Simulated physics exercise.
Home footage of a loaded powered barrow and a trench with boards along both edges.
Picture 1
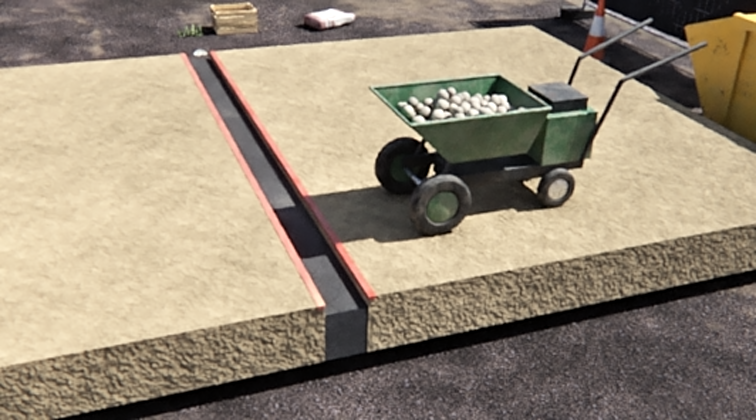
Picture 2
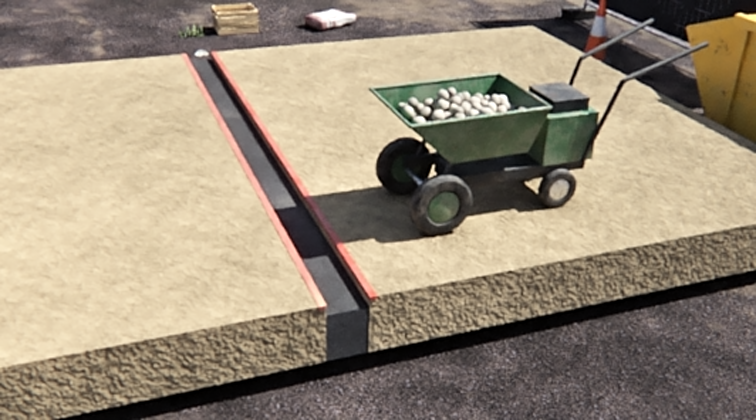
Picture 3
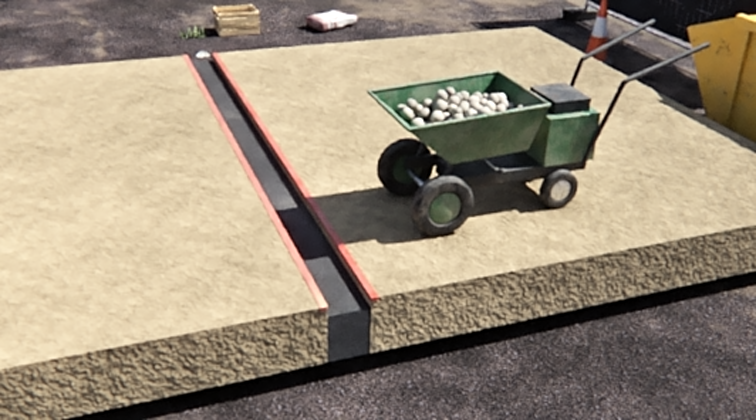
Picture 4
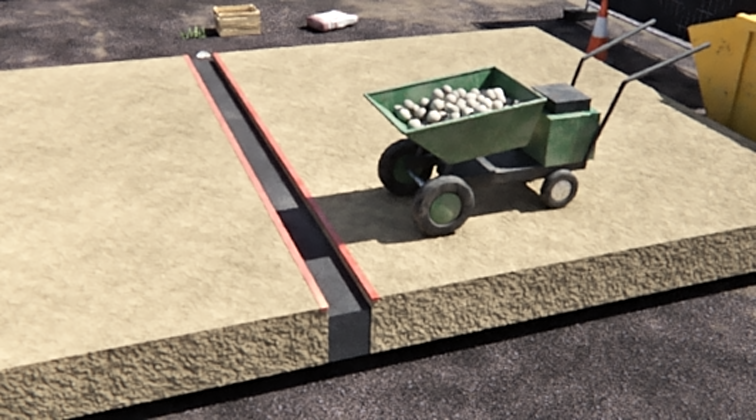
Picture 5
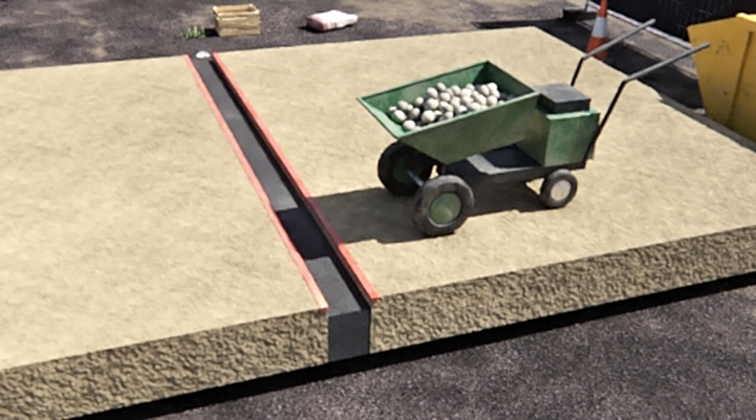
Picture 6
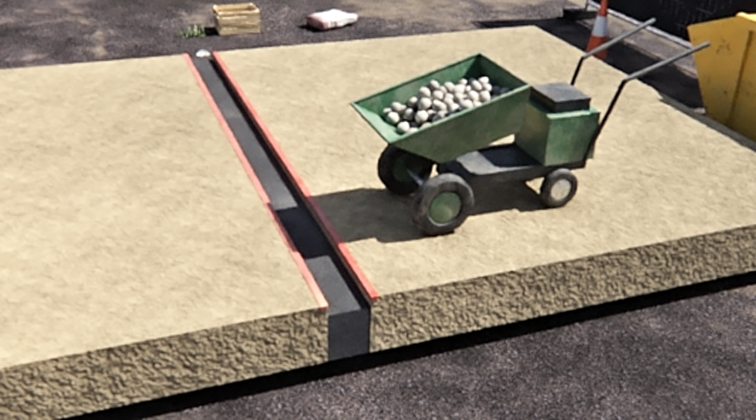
On a pale raised slab beside a narrow trench edged with red boards, a green powered barrow full of pebbles stood still, then its skip slowly tilted toward the trench on the left.
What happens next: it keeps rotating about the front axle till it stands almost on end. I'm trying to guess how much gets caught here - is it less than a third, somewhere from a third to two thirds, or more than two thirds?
No less than a third, no more than two thirds.
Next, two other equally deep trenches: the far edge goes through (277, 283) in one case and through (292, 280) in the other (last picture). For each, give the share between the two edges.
The first try comes out at 70 percent and the second at 60 percent.
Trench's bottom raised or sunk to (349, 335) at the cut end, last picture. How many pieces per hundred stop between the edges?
Roughly 80 in a hundred.
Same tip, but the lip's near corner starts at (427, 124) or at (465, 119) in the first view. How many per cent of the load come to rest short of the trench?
20 % and 50 %.
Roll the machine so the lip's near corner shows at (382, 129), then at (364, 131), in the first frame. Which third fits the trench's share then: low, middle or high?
Place one, under a third; place two, less than a third.
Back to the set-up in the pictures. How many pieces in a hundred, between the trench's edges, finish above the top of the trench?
It works out at about 50 percent.
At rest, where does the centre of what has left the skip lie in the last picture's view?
I'd place the middle at about (302, 224).
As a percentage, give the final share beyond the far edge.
About 15 per cent.
Just after the last frame, skip tipped steeply; every one in the skip.
A moment on, skip tipped right over; the larger part in the skip; just a few short of the trench; roughly a quarter in or heaped over the trench; just a few falling.
Further on, skip tipped right over; roughly a third in the skip; about a tenth short of the trench; roughly half in or heaped over the trench; about a tenth beyond it.
When it is over, skip tipped right over; roughly a third in the skip; about a tenth short of the trench; roughly half in or heaped over the trench; about a tenth beyond it.
